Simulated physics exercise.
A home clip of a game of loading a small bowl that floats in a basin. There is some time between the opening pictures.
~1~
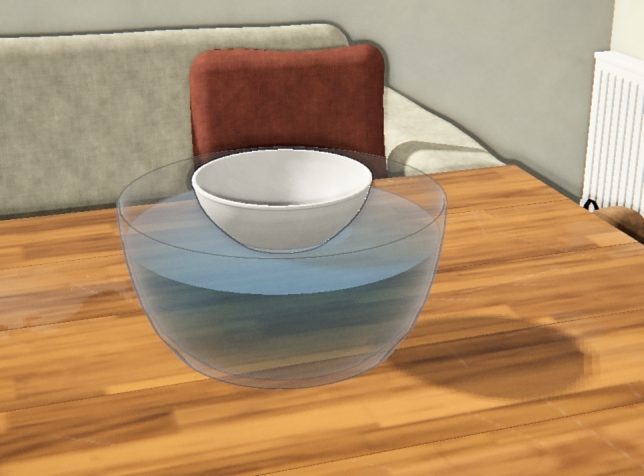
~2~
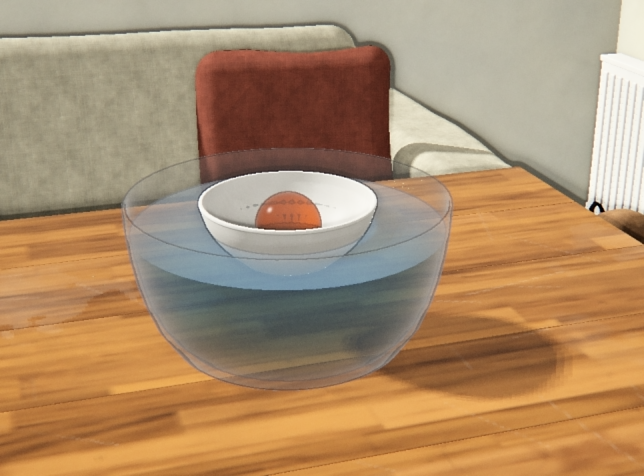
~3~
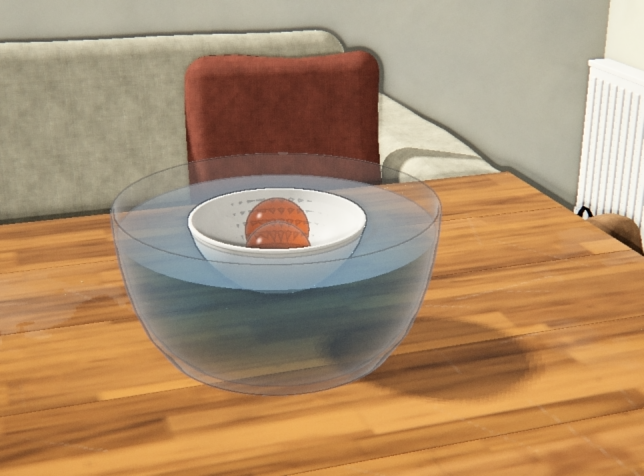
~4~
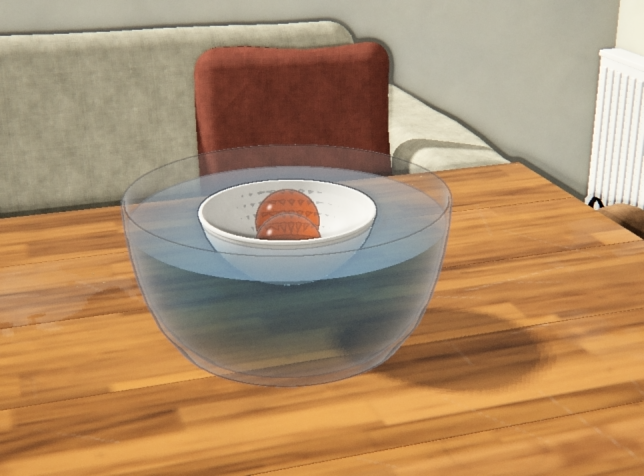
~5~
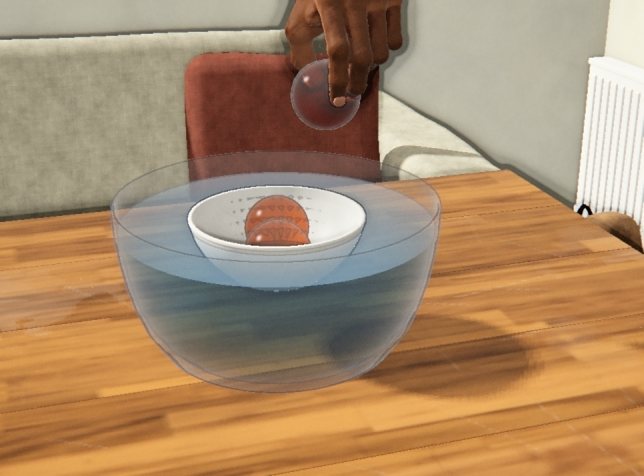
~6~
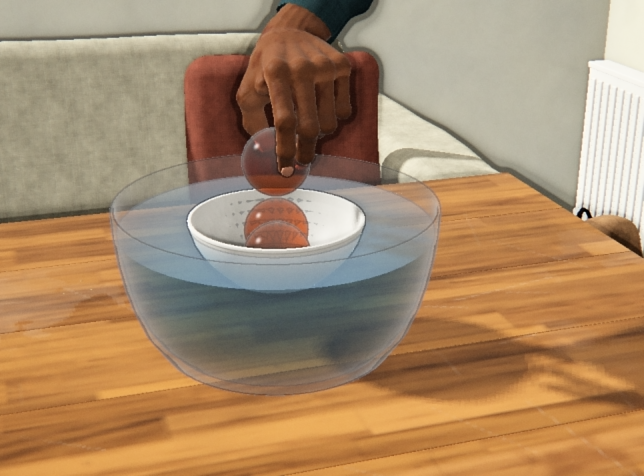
The video shows a small white bowl floating in a clear basin of water, first empty, then sitting lower with reddish balls inside, before a hand lowers another clear ball to just above it.
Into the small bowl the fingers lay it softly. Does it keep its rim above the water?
No.
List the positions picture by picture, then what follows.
In the first picture, small bowl (282, 178) empty; most of its side above the surface.
In the second picture, small bowl (288, 201) with one aboard; about a third of its side above the surface.
In the third picture, small bowl (277, 219) with two aboard; about a fifth of its side above the surface.
In the fourth picture, small bowl (288, 211) with two aboard; about a fifth of its side above the surface.
In the fifth picture, small bowl (277, 217) with two aboard; about a fifth of its side above the surface; the next glass marble in the hand at (326, 95).
In the sixth picture, small bowl (277, 219) with two aboard; about a fifth of its side above the surface; the next glass marble in the hand at (276, 162).
A moment on, the glass marble is in and the small bowl dips.
Further on, water pours in over its edge.
When it is over, the small bowl lies on the bottom with its load.
